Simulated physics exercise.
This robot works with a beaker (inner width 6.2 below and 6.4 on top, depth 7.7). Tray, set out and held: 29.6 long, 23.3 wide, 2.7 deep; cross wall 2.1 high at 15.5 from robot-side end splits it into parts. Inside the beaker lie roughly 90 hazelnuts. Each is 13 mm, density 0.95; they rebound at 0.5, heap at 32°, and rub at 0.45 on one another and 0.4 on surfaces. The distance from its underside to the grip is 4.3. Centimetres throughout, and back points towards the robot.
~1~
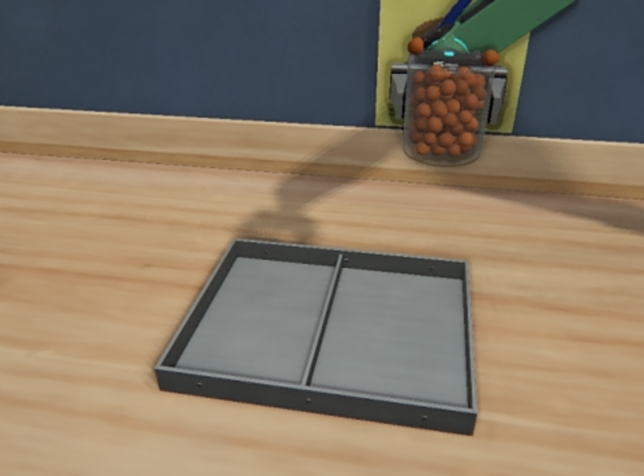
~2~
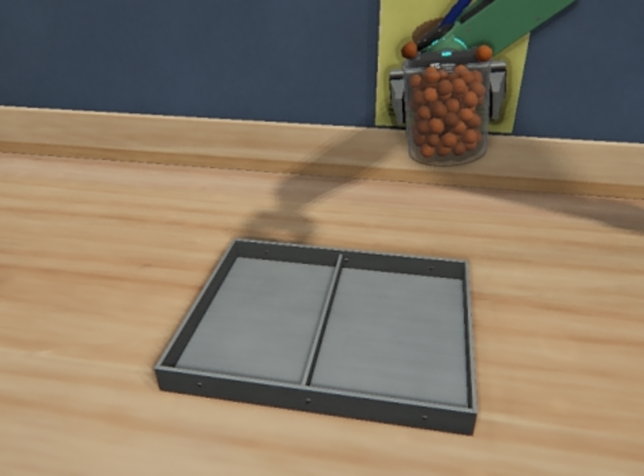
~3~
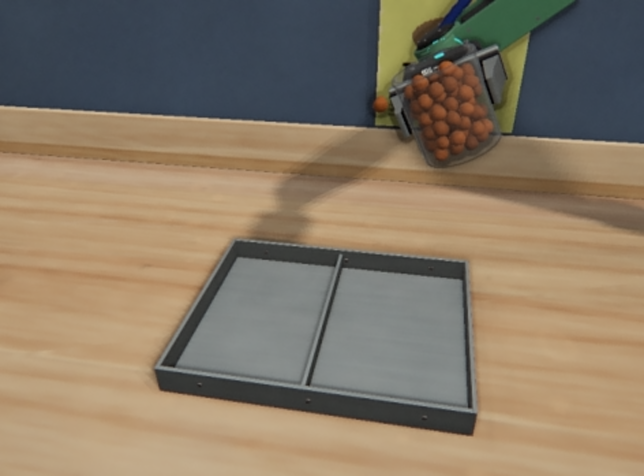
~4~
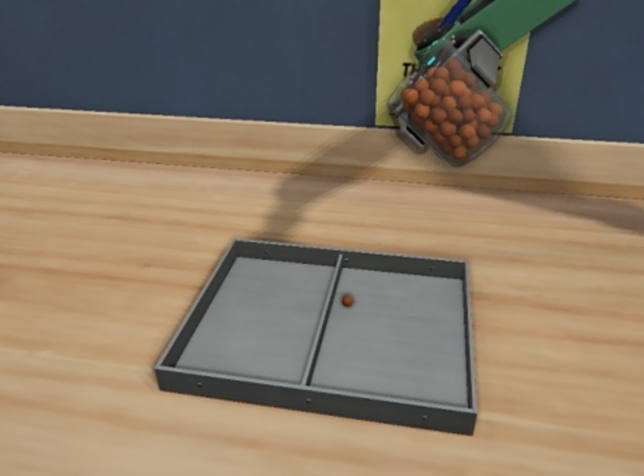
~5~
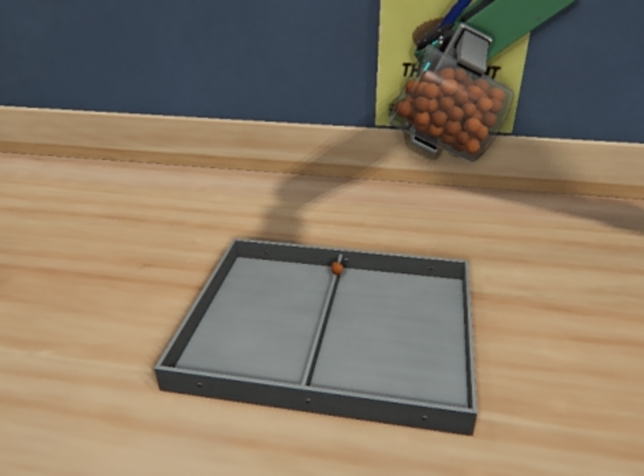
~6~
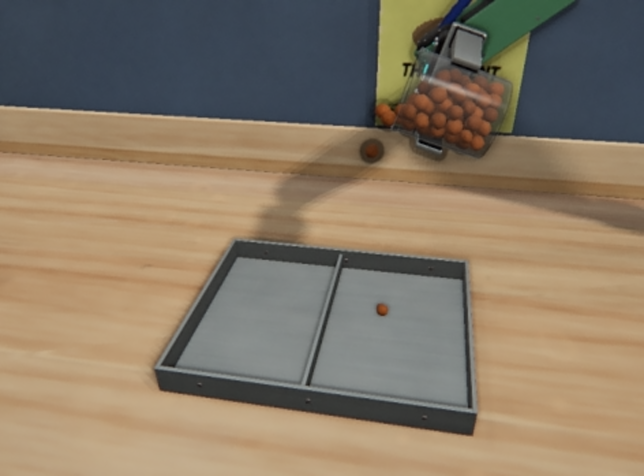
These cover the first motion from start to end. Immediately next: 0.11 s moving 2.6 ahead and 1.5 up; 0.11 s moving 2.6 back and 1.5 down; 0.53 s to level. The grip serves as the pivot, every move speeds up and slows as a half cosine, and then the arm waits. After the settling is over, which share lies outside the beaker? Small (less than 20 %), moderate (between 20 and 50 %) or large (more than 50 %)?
Moderate.
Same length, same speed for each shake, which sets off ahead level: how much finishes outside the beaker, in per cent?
Result: Approx. 35 %.
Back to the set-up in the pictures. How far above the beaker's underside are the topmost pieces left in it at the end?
I'd put it at close to 5.5 centimetres.
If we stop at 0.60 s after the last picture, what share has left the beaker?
About 40 in a hundred parts are out by then.
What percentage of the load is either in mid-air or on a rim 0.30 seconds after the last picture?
Logged share: Close to 31 per cent.
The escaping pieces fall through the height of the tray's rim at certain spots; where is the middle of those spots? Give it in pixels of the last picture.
Look at roughly (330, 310) in the last picture.
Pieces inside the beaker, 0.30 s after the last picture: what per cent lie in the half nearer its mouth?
About 55 per cent.
Then, 0.30 s on, tilted 69° forward, highest piece 27 above the table; 55 in the beaker, 3 in the far-side part, 2 in the robot-side part, 27 in flight or on a rim.
Then, 0.60 s on, tilted 14° forward, highest piece 29 above the table; 53 in the beaker, 17 in the robot-side part, 16 in the far-side part, 1 on the table or floor.
Then, 0.95 s on, level, highest piece 27 above the table; 53 in the beaker, 17 in the robot-side part, 16 in the far-side part, 1 on the table or floor.
Then, 2.00 s on, level, highest piece 27 above the table; 53 in the beaker, 17 in the robot-side part, 16 in the far-side part, 1 on the table or floor.
In the end, 53 in the beaker, 17 in the robot-side part, 16 in the far-side part, 1 on the table or floor. That is 39 % outside the beaker.
